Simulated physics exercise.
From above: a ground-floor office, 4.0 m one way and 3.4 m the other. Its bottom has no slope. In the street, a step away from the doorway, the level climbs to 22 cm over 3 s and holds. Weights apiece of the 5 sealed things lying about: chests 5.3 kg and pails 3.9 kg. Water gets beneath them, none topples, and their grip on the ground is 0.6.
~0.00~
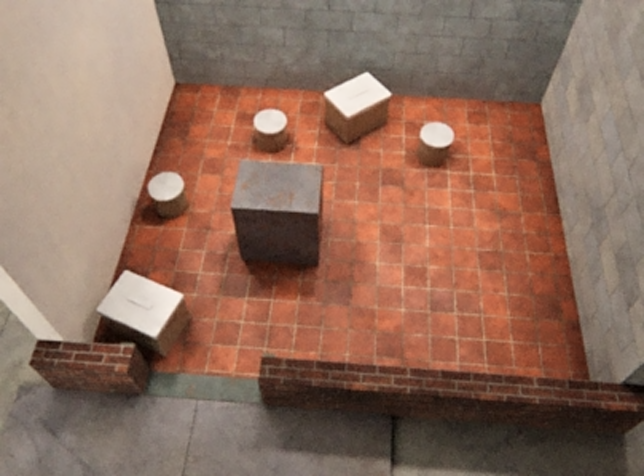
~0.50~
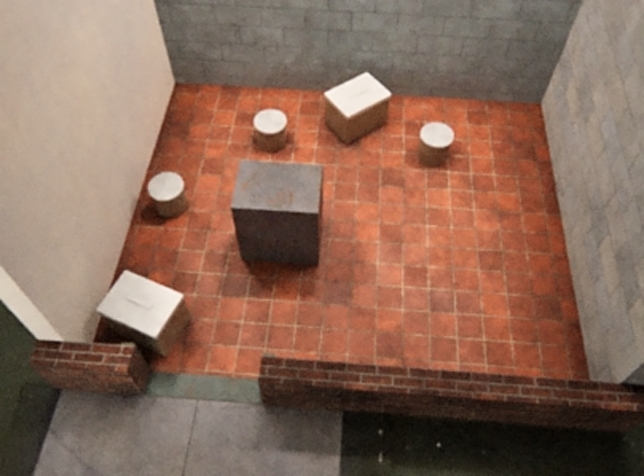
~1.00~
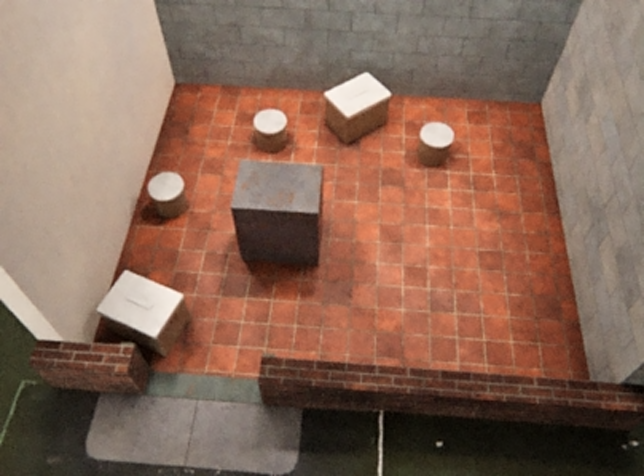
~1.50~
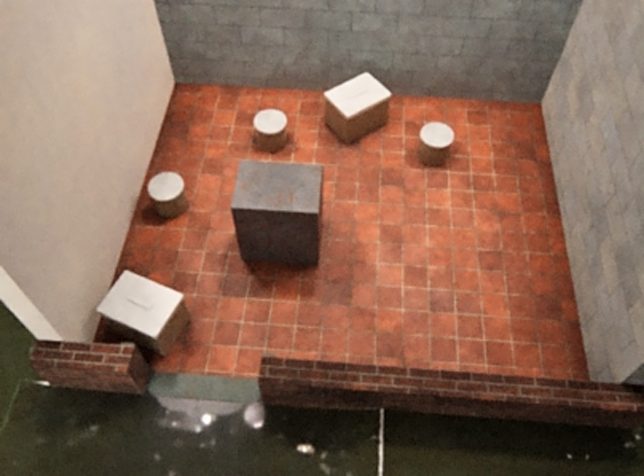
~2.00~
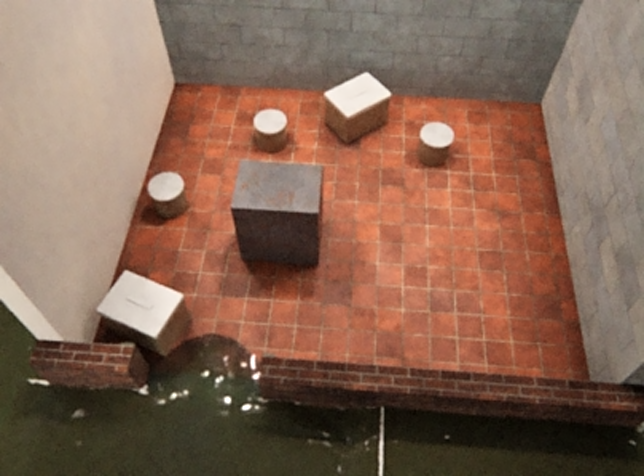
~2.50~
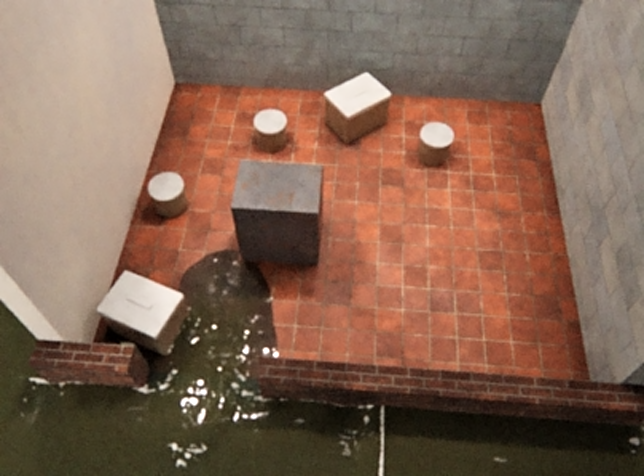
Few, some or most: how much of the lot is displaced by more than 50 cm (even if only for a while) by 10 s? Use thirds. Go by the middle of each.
That comes to at least two thirds.
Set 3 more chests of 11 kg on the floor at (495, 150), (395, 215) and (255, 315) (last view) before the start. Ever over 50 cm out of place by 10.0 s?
In that order: More, short of it, over.
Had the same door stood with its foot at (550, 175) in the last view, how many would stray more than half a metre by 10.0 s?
Then 4.
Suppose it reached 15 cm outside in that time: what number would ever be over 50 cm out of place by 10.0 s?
In that case 3 of them.
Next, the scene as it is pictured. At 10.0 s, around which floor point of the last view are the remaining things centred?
At about (430, 198).
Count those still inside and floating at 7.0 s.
At that moment 3.
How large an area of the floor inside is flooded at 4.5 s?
About 8.0 m2.
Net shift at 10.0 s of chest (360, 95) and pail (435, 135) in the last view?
In turn: 200 cm, 120 cm.
After 3.5 s 0 of 5 are over 50 cm from their spots; 0 afloat.
After 4.5 s 1 of 5 are over 50 cm from their spots; 1 afloat.
After 7.0 s 3 of 5 are over 50 cm from their spots; 3 afloat.
After 10.0 s 5 of 5 are over 50 cm from their spots, and 5 have been at some point; 4 afloat.
